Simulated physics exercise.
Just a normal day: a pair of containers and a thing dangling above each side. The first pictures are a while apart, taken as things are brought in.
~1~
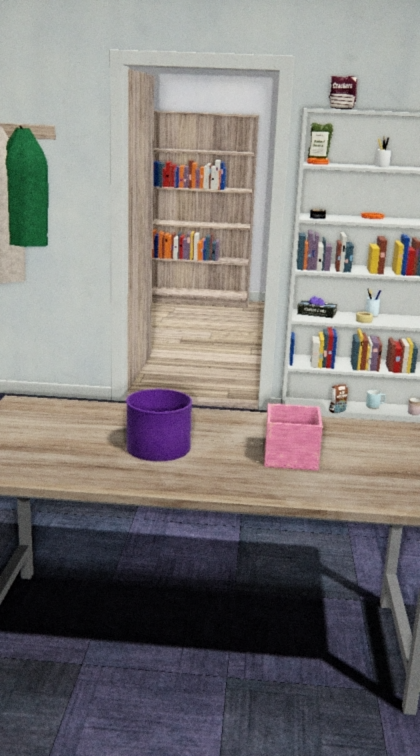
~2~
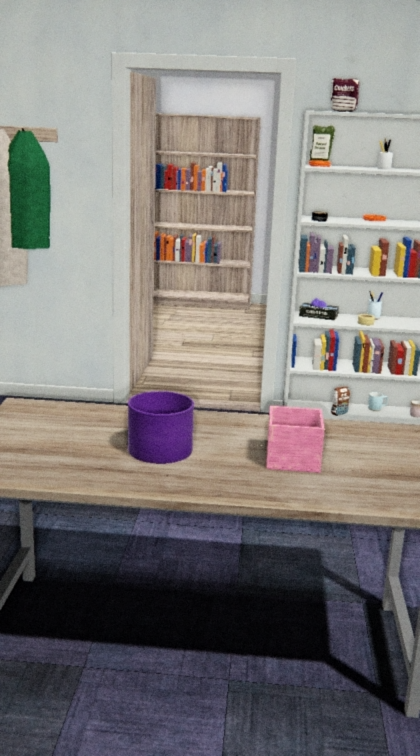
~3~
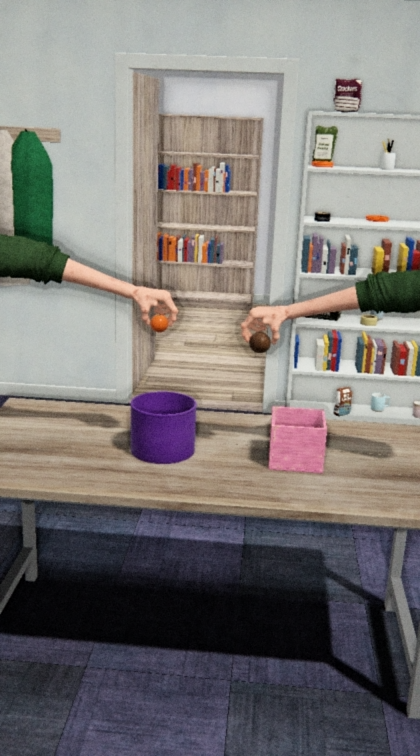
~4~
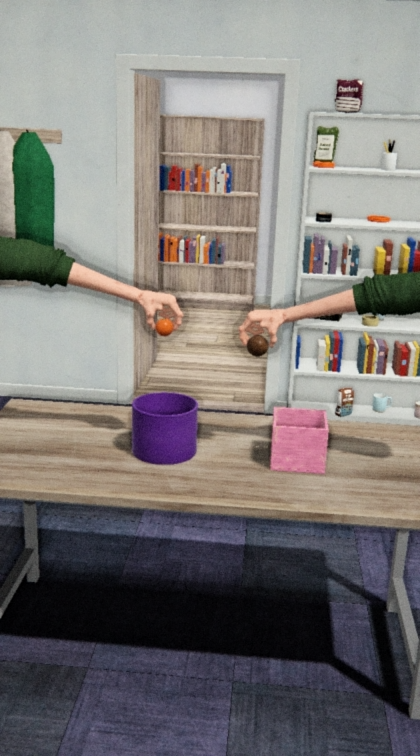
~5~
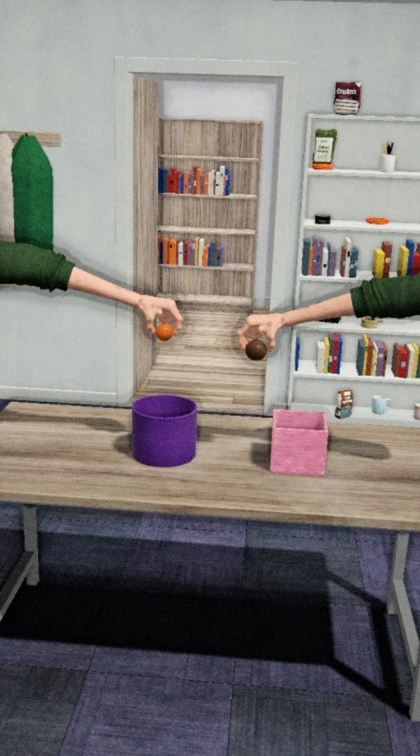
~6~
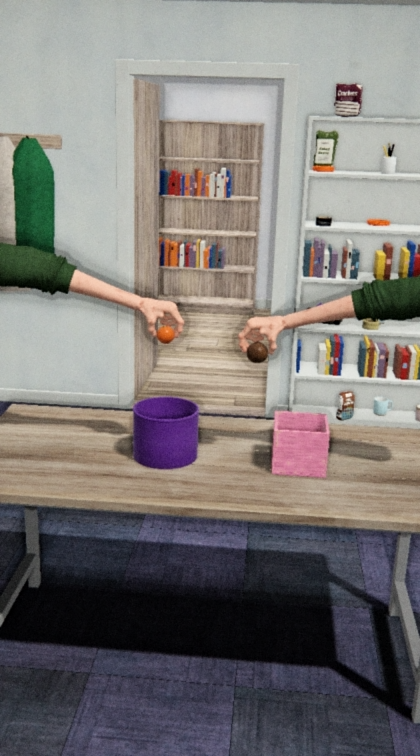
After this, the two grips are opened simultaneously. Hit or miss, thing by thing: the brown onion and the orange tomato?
The brown onion stays out, the orange tomato goes in.
Then, 0.16 s on from there, brown onion displaced about its own width near (256, 374); orange tomato displaced about its own width near (165, 357).
Then, 0.22 s on from there, brown onion on its way down near (255, 400); orange tomato on its way down near (165, 383).
Then, 0.28 s on from there, brown onion on its way down near (253, 436); orange tomato on its way down near (165, 419).
In the end, the brown onion falls beside it, near (252, 452); the orange tomato is caught, near (164, 445).
